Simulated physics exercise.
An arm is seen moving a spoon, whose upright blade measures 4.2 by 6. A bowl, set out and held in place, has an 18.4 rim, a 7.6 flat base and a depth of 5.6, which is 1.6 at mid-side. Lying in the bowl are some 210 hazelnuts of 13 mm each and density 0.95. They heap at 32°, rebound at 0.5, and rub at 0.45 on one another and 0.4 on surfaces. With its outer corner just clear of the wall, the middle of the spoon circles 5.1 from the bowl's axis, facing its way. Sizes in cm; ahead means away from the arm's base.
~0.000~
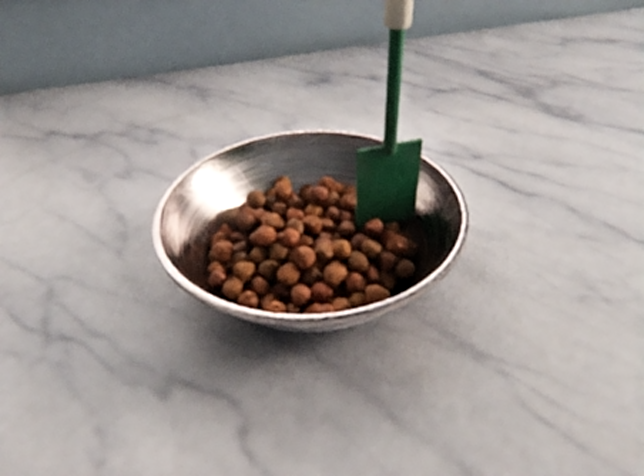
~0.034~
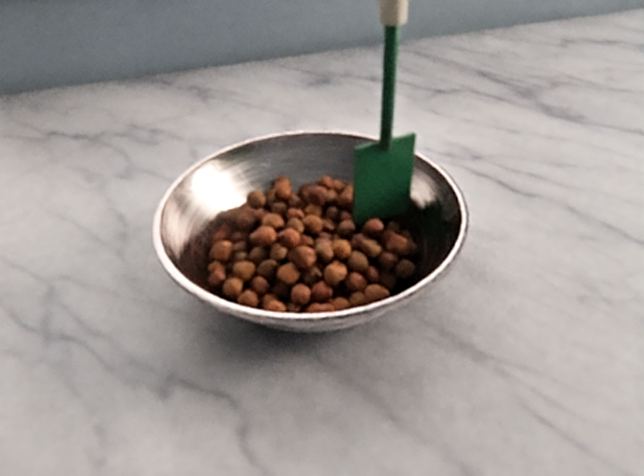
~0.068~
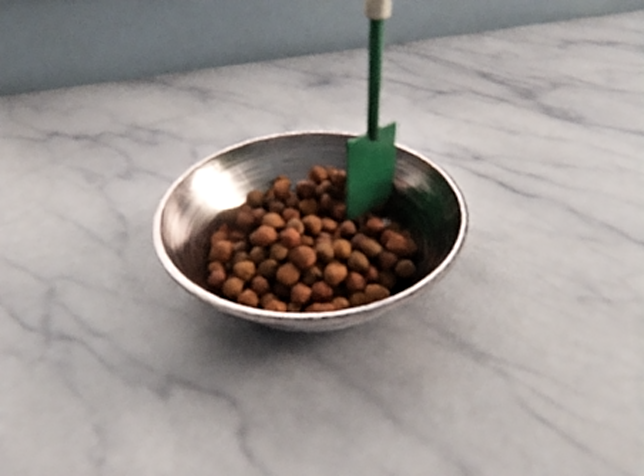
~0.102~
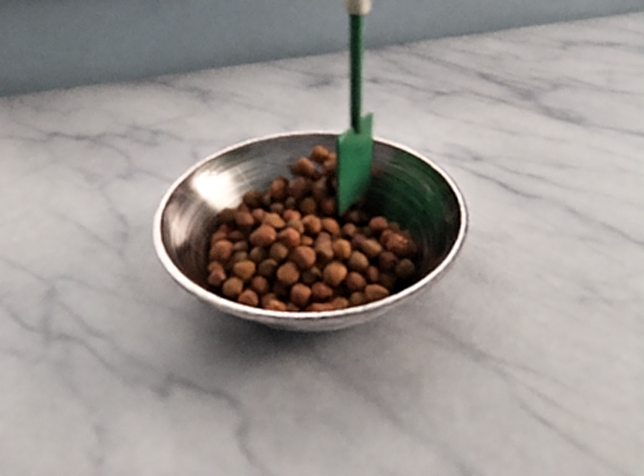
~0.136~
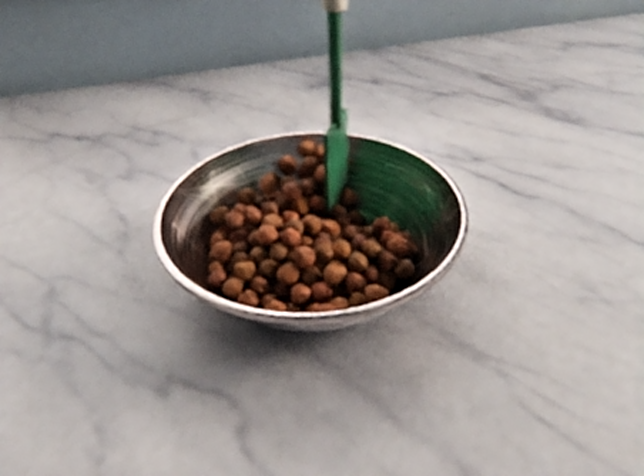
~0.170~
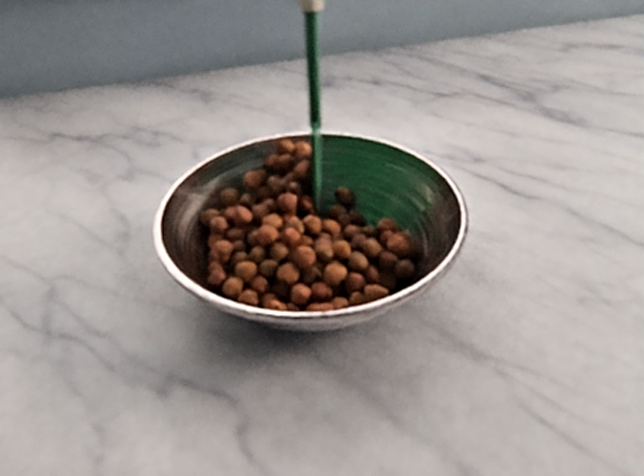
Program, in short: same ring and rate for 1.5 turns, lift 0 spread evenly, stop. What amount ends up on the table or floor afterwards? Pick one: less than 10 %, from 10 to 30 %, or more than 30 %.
From 10 to 30 %.
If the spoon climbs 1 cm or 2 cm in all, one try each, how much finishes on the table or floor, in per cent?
I'd say some 10 per cent, and some 5 per cent.
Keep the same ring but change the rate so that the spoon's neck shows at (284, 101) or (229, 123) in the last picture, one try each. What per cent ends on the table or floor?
About 20 and 40 per cent.
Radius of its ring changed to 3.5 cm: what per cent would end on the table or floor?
Roughly 5 percent, I'd expect.
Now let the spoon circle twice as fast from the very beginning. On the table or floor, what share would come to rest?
That would be some 45 percent.
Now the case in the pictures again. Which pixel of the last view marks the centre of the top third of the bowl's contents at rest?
Close to (272, 278).
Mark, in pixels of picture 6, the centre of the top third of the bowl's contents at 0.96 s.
The centre lies near (278, 182) in the last picture.
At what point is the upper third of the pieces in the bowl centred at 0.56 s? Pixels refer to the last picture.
That third sits centred at about (355, 278).
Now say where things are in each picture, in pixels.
Spoon neck at (392, 122), 0° round; upper third of the load around (311, 238), from x 220 to 405, top at y 185; 212 in the bowl, in the first picture.
Spoon neck at (387, 118), 7° round; upper third of the load around (311, 238), from x 220 to 405, top at y 185, in the second picture.
Spoon neck at (374, 109), 22° round; upper third of the load around (310, 229), from x 220 to 405, top at y 175, in the third picture.
Spoon neck at (356, 103), 38° round; upper third of the load around (303, 227), from x 220 to 405, top at y 155, in the fourth picture.
Spoon neck at (336, 99), 54° round; upper third of the load around (299, 228), from x 220 to 405, top at y 150, in the fifth picture.
Spoon neck at (314, 98), 70° round; upper third of the load around (290, 228), from x 210 to 405, top at y 150; 212 in the bowl, in the sixth picture.
By 0.56 s, 254° round, highest piece 7 above the table; 200 in the bowl, 9 on the table or floor, 3 in flight or on the tool.
By 0.96 s, 79° round, highest piece 7 above the table; 186 in the bowl, 24 on the table or floor, 2 in flight or on the tool.
By 1.35 s, 180° round, highest piece 6 above the table; 181 in the bowl, 31 on the table or floor.
By 2.05 s, 180° round, highest piece 6 above the table; 181 in the bowl, 31 on the table or floor.
Final count, 181 in the bowl, 31 on the table or floor. That is 15 % on the table or floor.
